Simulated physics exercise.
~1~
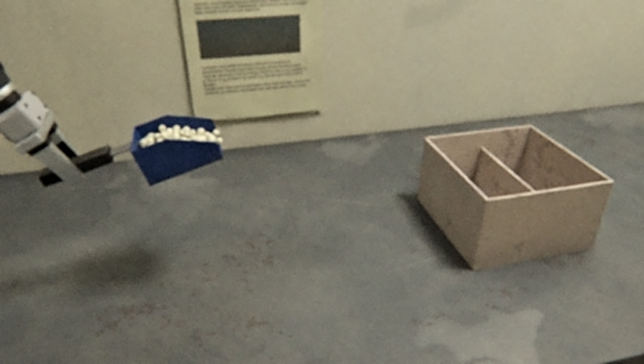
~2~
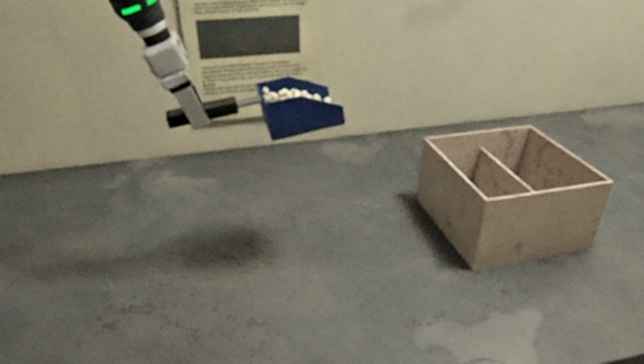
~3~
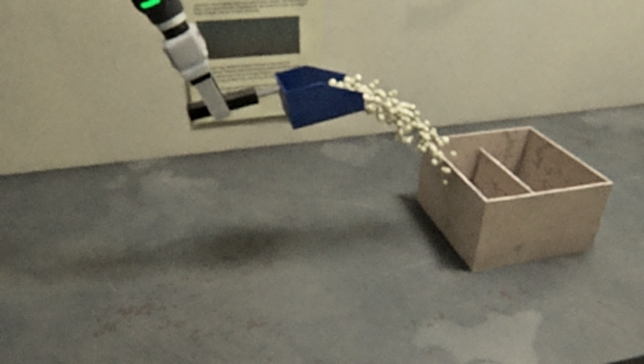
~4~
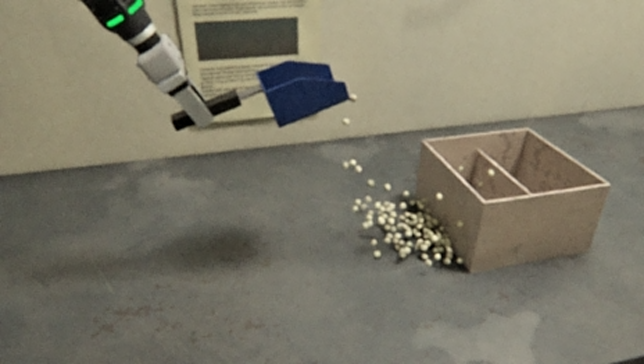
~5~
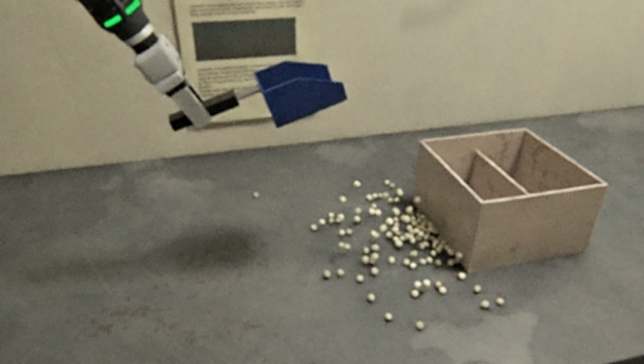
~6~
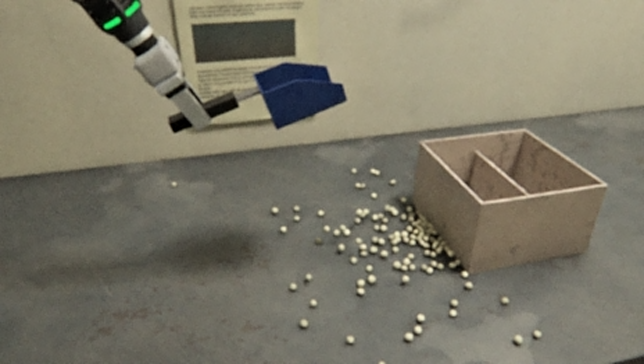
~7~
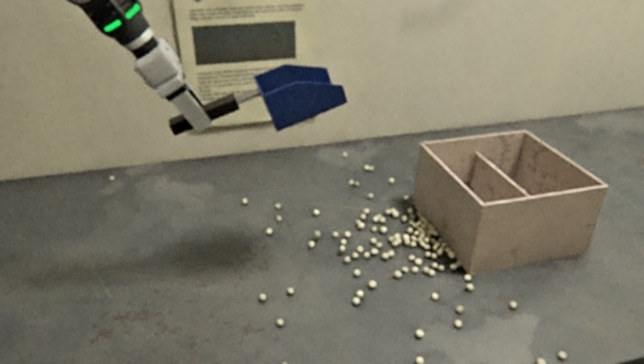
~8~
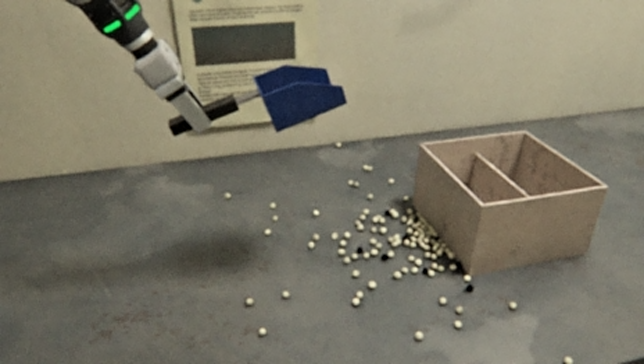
A robot arm carried a blue scoop of pale beads right toward a divided open box, tipped out a stream that mostly fell short, then drew back slightly and stopped as the beads bounced and scattered across the gray table beside the box.
